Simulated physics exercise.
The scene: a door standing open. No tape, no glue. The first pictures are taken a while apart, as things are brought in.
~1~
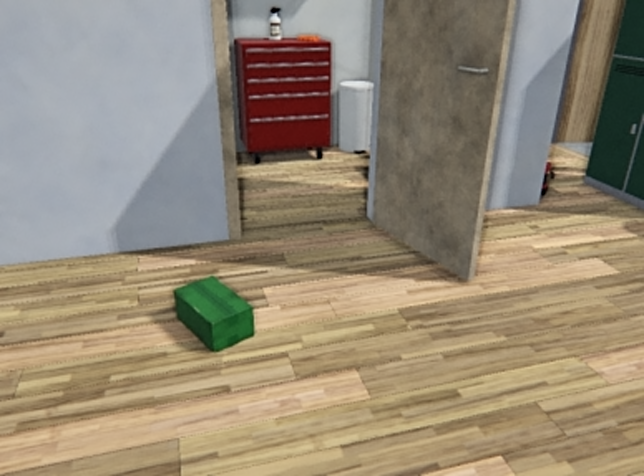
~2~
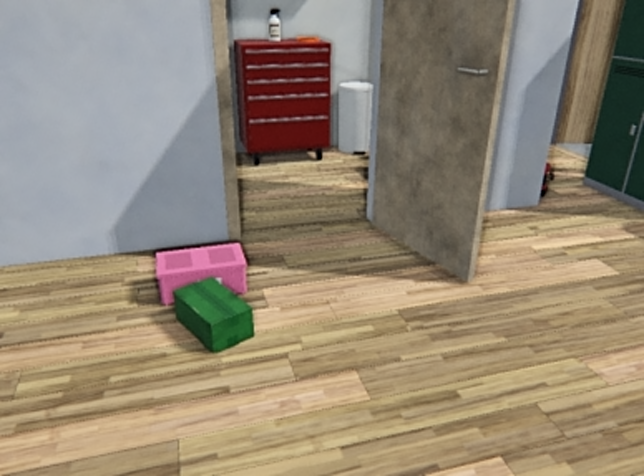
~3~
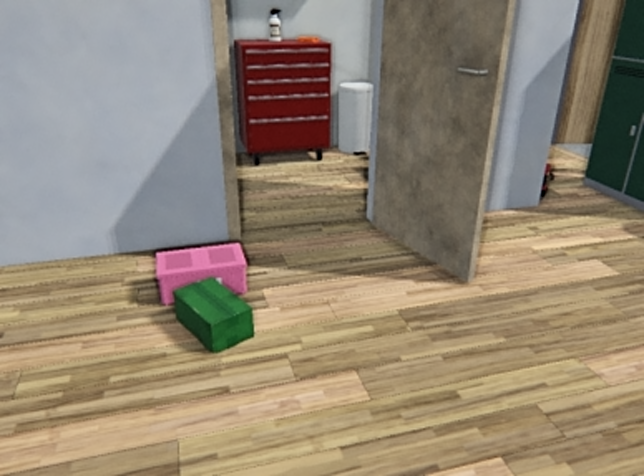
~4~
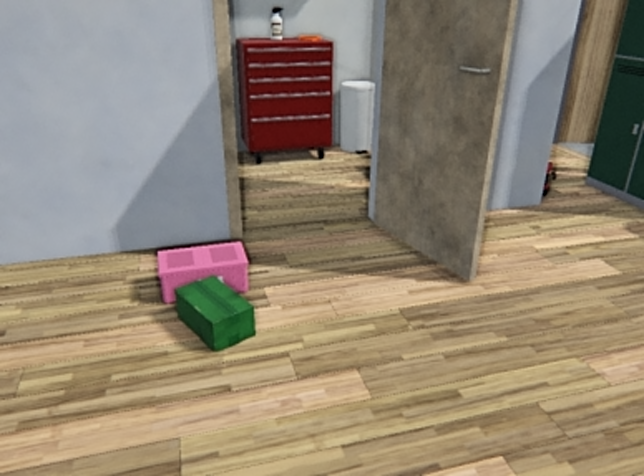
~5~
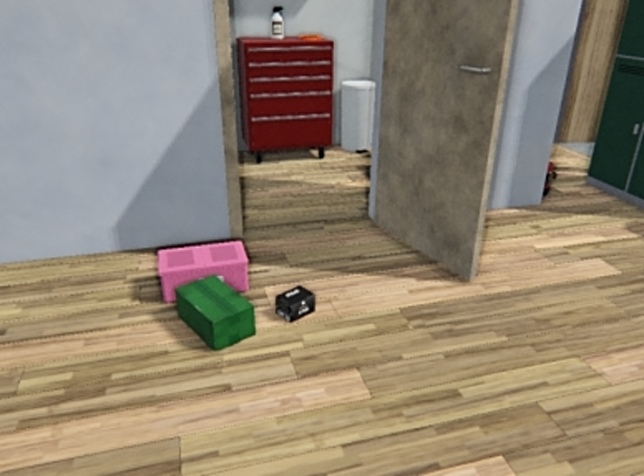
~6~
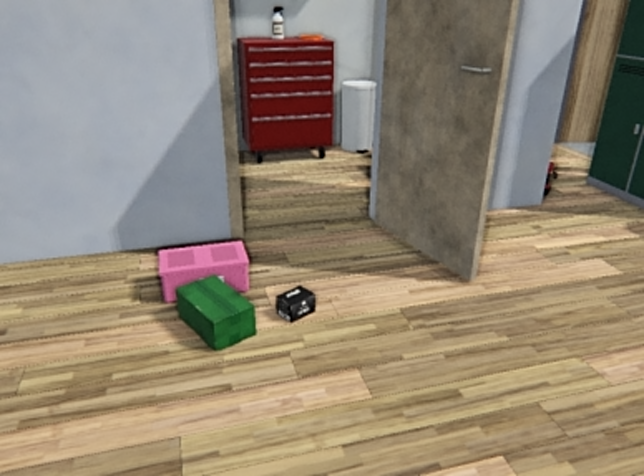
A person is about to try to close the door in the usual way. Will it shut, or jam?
In the end the door reaches the frame.
Then, 0.90 s later than the last frame, door at 68°.
Then, 1.40 s later than the last frame, door at 28°.
When it is over, door at 0°; all 3 as before. End places, in pixels of the last picture, black box near (296, 304).
